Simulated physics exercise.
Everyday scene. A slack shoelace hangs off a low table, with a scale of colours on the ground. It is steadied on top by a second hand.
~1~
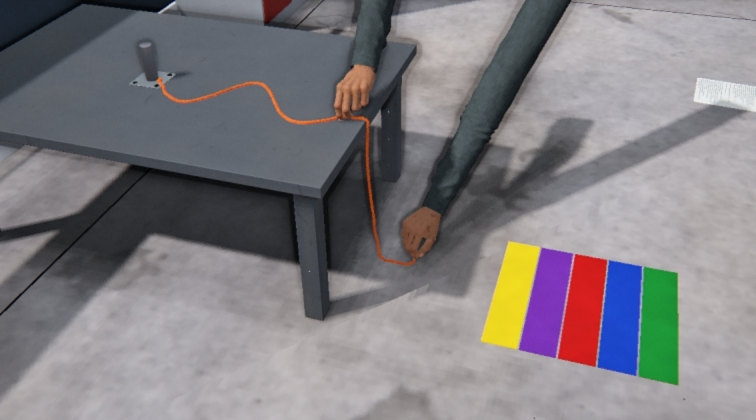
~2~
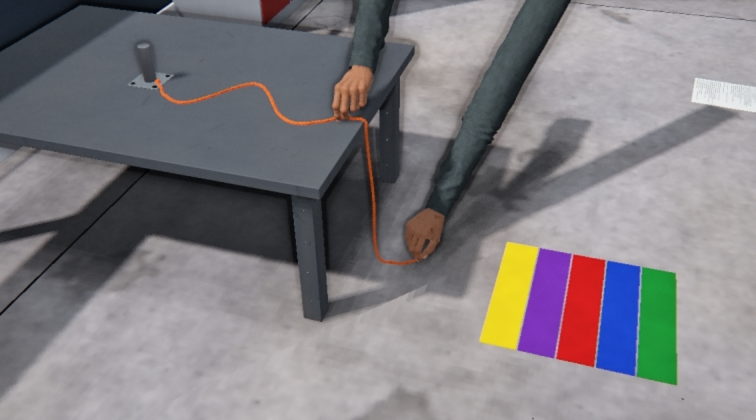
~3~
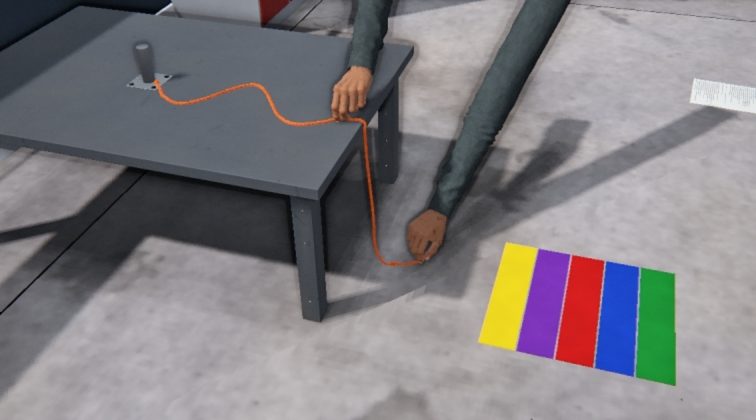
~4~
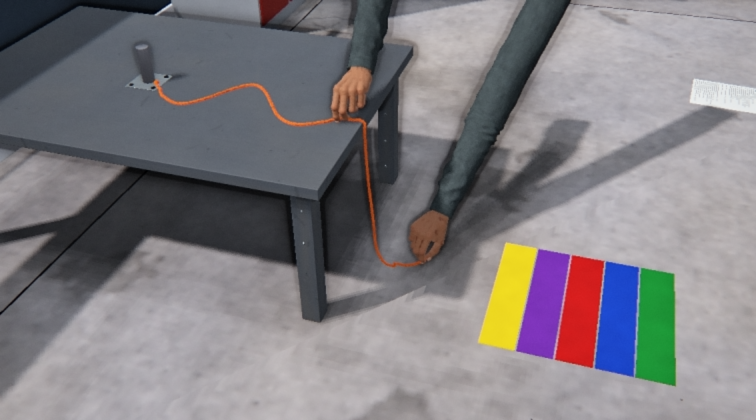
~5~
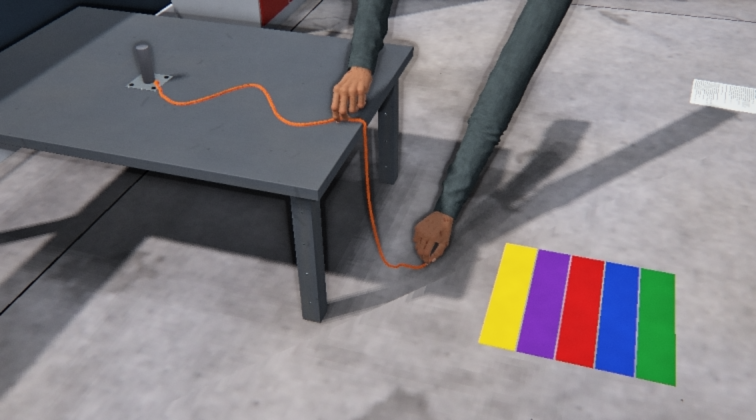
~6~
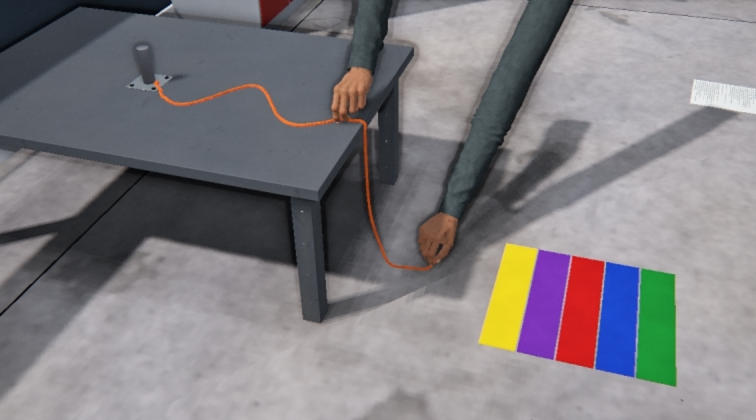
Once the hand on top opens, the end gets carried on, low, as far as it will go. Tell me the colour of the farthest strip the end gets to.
The farthest it gets is blue.
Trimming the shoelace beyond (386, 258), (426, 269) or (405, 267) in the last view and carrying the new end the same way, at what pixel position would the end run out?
About (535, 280), then (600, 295), then (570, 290).
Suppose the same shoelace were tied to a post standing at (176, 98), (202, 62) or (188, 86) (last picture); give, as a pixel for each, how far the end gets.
Try by try, around (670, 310), (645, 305) and (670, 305).
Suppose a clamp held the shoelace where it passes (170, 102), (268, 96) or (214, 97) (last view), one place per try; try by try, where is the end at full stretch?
Roughly (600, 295), (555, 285) and (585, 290), in that order.
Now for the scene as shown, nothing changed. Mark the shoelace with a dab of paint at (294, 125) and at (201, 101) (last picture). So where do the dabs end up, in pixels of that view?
End: (372, 125) and then (227, 95).
A little later, end near (550, 284); over purple.
Next, end near (593, 293); over red.
When it is tight, end near (618, 297); over blue. The end stops over the blue strip.
